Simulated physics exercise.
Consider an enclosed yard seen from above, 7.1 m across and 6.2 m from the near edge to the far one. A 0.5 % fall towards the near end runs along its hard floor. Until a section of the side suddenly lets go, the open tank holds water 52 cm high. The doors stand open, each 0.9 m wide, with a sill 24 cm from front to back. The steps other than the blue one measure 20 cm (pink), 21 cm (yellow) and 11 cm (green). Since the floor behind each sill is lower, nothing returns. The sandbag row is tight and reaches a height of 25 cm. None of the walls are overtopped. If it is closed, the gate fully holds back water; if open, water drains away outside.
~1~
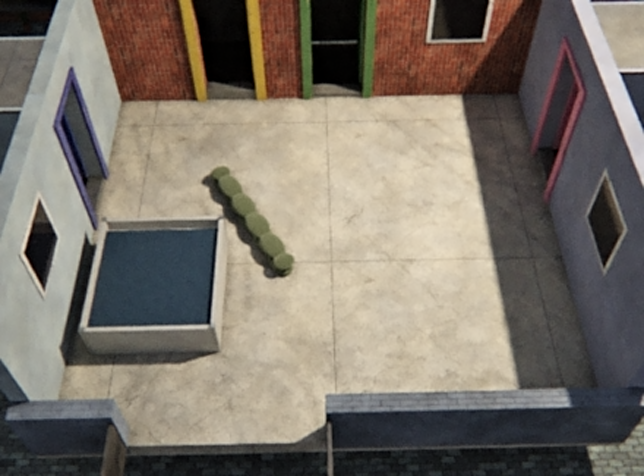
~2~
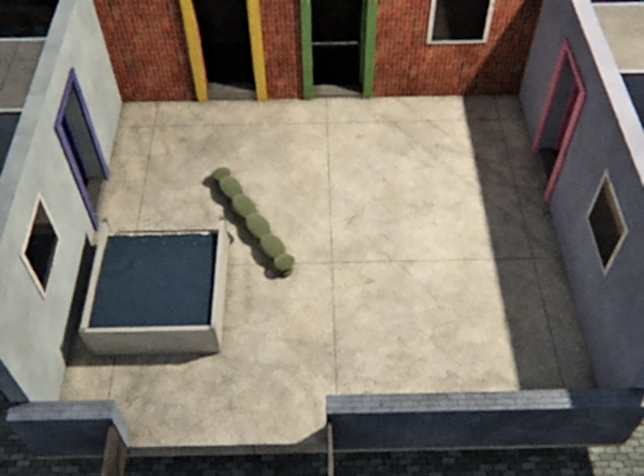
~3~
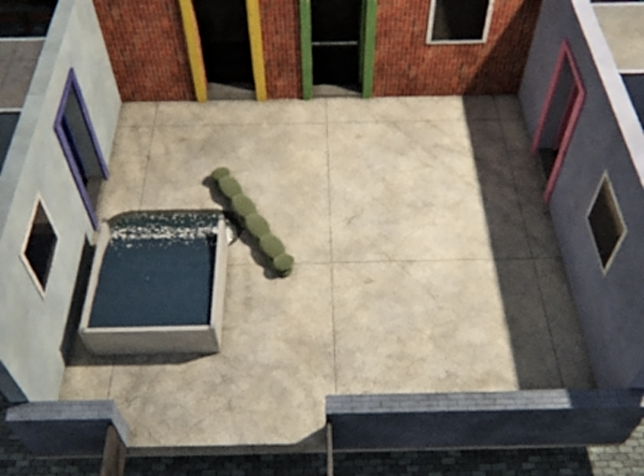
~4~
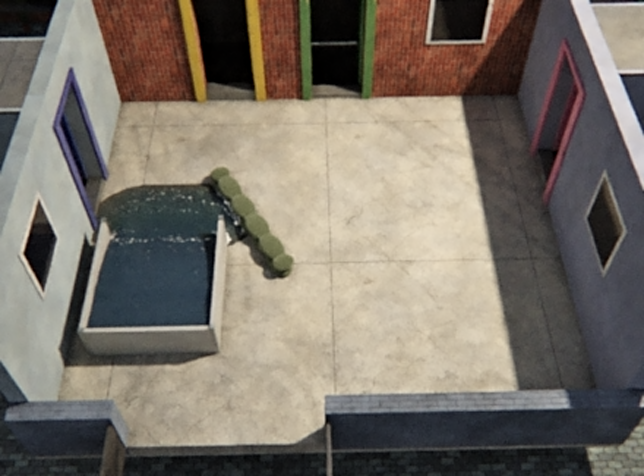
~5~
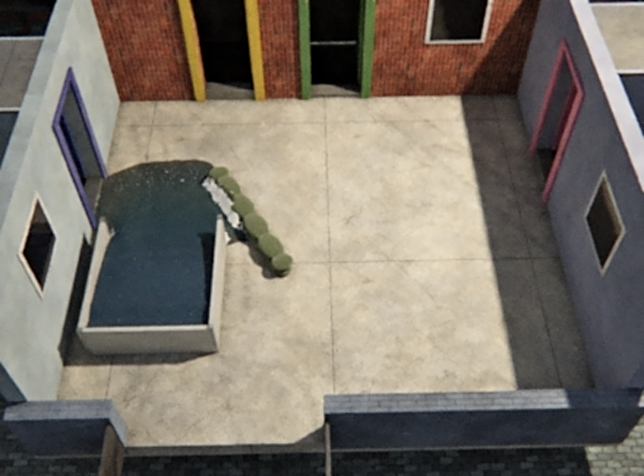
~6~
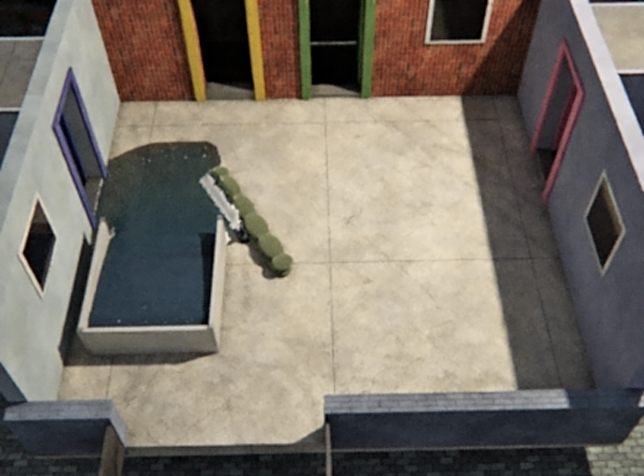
A walled yard with an open tank, water pouring out from its far side and spreading across the floor to the blue door.
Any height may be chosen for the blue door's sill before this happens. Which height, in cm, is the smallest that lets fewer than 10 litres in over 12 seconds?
The smallest is roughly 12.5 cm.
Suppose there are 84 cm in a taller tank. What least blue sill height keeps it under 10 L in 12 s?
You'd need a step of close to 20 cm.
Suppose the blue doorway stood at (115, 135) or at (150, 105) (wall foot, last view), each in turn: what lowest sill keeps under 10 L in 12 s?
You'd want roughly 26 cm there first, then roughly 32 cm.
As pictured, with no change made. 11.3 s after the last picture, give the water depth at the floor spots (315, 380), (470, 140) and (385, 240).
Around 4 cm, 4 cm and 3 cm.
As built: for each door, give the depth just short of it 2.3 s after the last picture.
Pink door 0 cm, blue door 12 cm, yellow door 17 cm, green door 3 cm.
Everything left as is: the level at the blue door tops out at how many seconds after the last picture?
Peak: Close to 1.0 s.
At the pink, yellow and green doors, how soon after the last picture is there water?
The pink door at 4.5 seconds, the yellow door at 0.6 seconds, the green door at 1.8 seconds.
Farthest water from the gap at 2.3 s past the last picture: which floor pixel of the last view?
(383, 100).
Then, 0.7 s after the last picture water covers 15 % of the floor, deepest (30 cm) near (224, 202); 14 cm at the blue door, 0 litres in over its 11 cm sill.
Then, 2.3 s after the last picture water covers 25 % of the floor, deepest (28 cm) near (113, 140); 12 cm at the blue door, 7 litres in over its 11 cm sill.
Then, 11.3 s after the last picture water covers 85 % of the floor, deepest (8 cm) near (557, 419); 5 cm at the blue door, 19 litres in over its 11 cm sill.
At the blue door as built, the water peaked near 14 cm, 0.9 s after the last picture.
With a sill of 11.5 cm, 17 litres would have come in within the 12 s; with 13.5 cm, 6 litres. So under 10 litres takes about 12.5 cm.
